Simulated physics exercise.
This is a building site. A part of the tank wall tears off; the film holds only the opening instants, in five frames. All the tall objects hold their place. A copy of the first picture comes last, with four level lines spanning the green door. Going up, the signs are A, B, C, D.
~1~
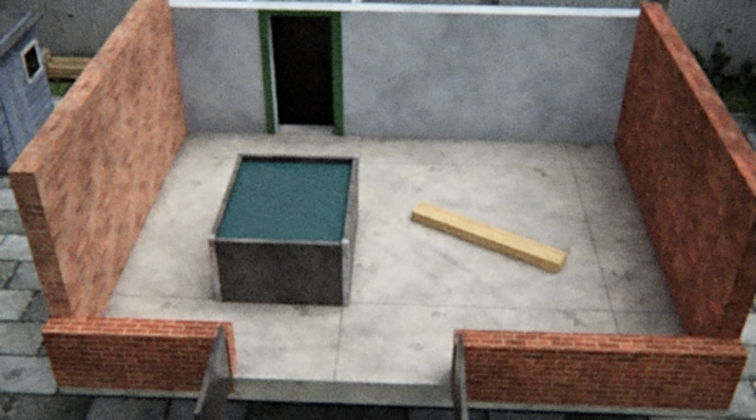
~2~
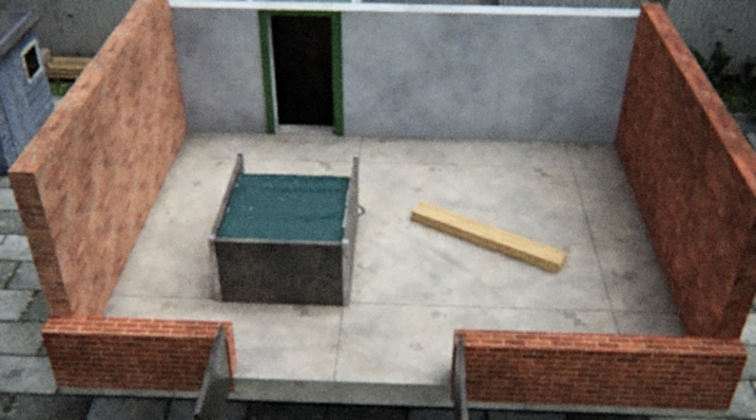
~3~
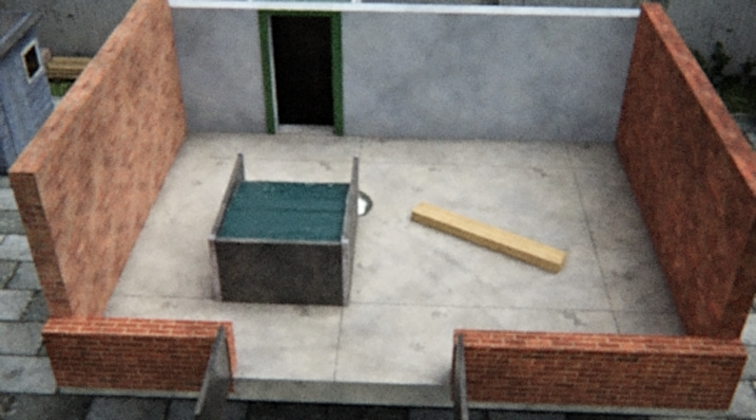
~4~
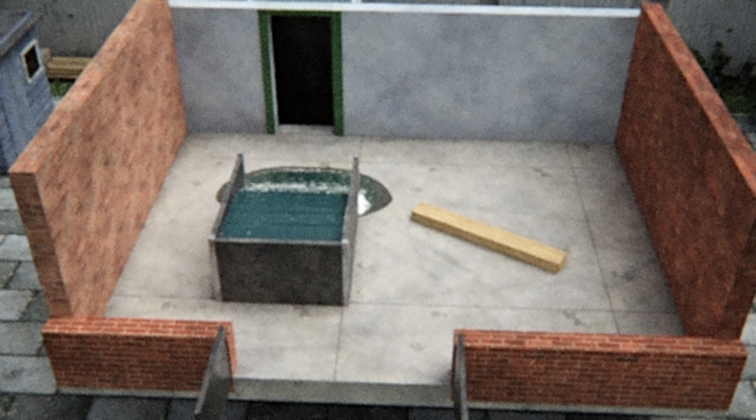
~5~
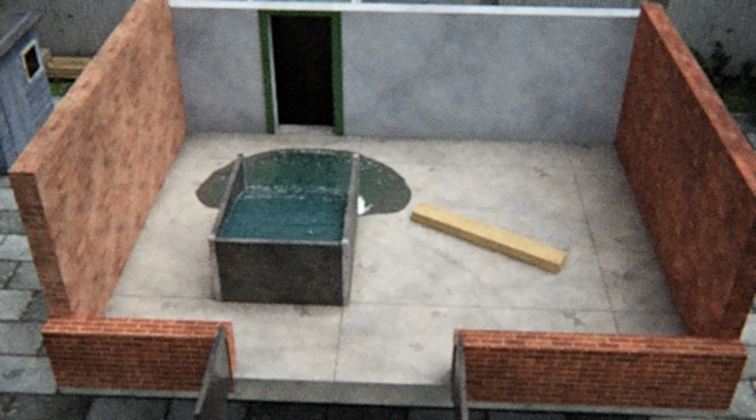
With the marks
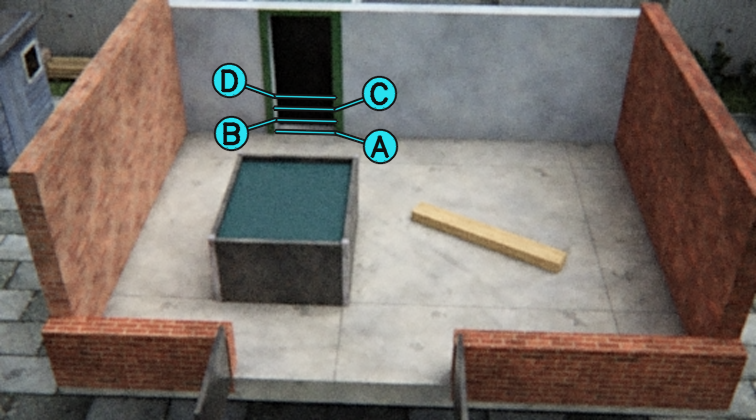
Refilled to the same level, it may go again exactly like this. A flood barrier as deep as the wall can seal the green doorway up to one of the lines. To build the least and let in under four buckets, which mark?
The answer is height C.
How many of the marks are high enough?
Two of the four.
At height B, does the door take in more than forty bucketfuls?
No, it does not.
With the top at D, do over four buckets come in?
No, that is safe.
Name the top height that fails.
Height B.
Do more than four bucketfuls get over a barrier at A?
Yes, that goes wrong.
In cyan, A at (306, 132); B at (305, 120); C at (305, 108); D at (304, 96); from the bottom up A, B, C, D.
With A, dozens of bucketfuls pour in.
With B, about 15 bucketfuls get in.
With C, a splash gets over, under a bucket.
With D, nothing gets over.
